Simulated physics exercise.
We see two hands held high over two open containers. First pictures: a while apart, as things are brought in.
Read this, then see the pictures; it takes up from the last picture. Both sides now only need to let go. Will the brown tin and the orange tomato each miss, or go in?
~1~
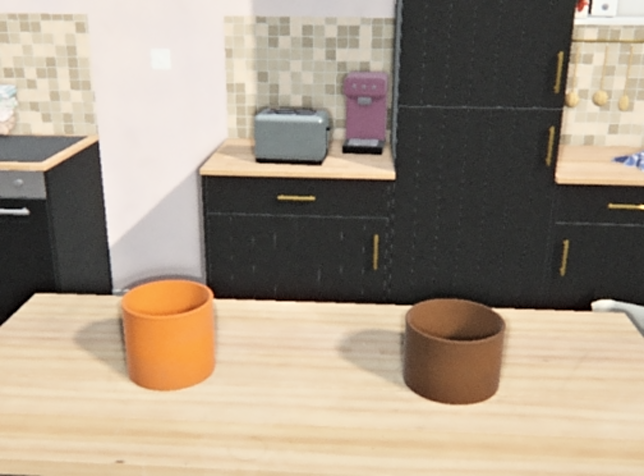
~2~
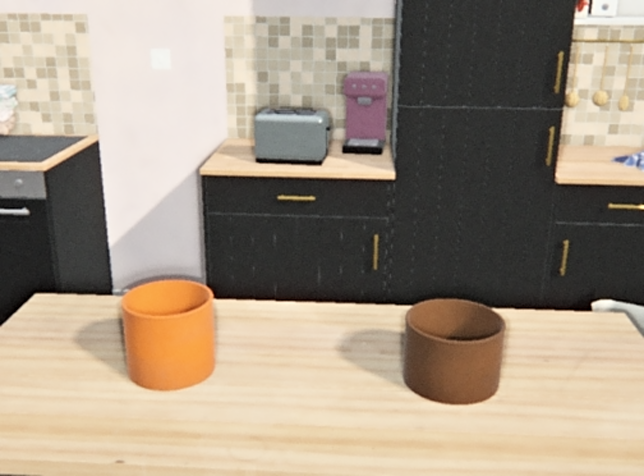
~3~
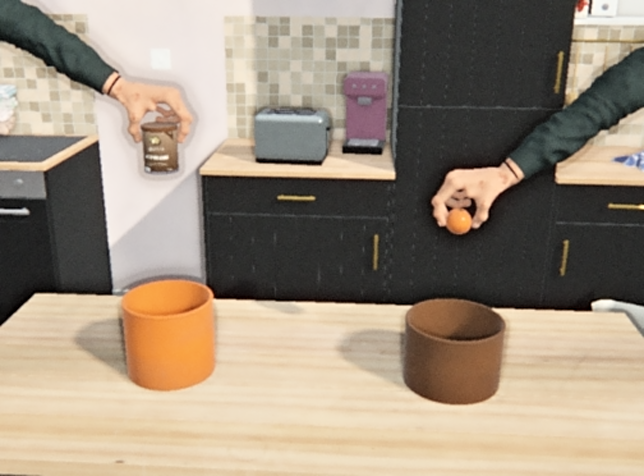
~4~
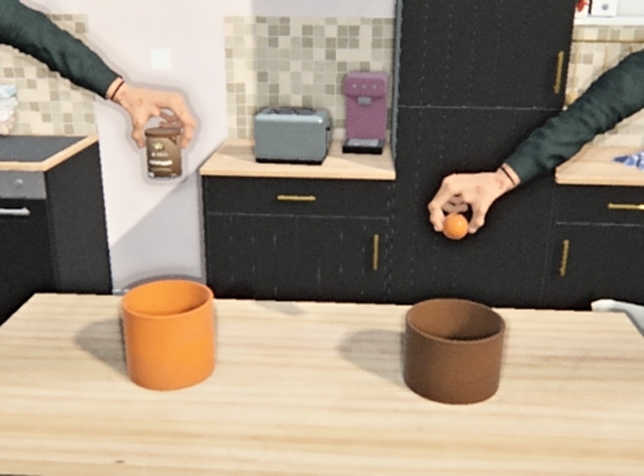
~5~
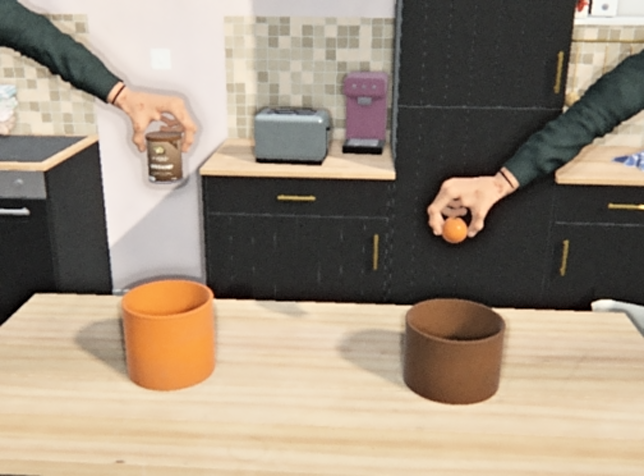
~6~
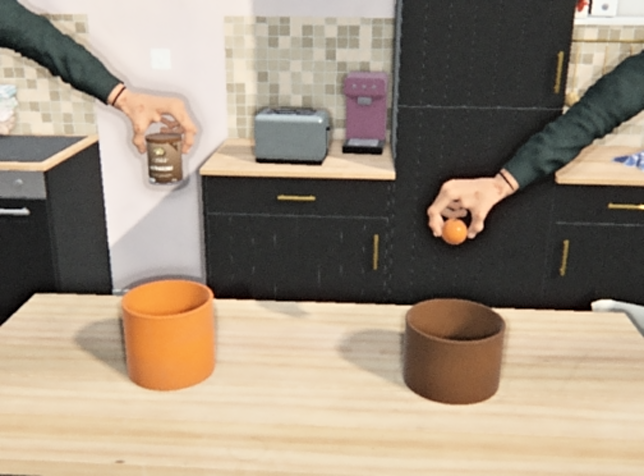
In the end the brown tin goes in, the orange tomato goes in.
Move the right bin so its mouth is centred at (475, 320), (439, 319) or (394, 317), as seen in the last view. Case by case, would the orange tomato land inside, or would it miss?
Log: Run one winds up within, run two winds up within, run three winds up out.
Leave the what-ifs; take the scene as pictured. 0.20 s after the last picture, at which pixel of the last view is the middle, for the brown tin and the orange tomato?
Close to (169, 218) and (450, 288), in pixels.
Then, 0.20 s on from there, brown tin on its way down near (169, 218); orange tomato on its way down near (450, 288).
In the end, the brown tin lands inside, near (177, 347); the orange tomato lands inside, near (444, 366).
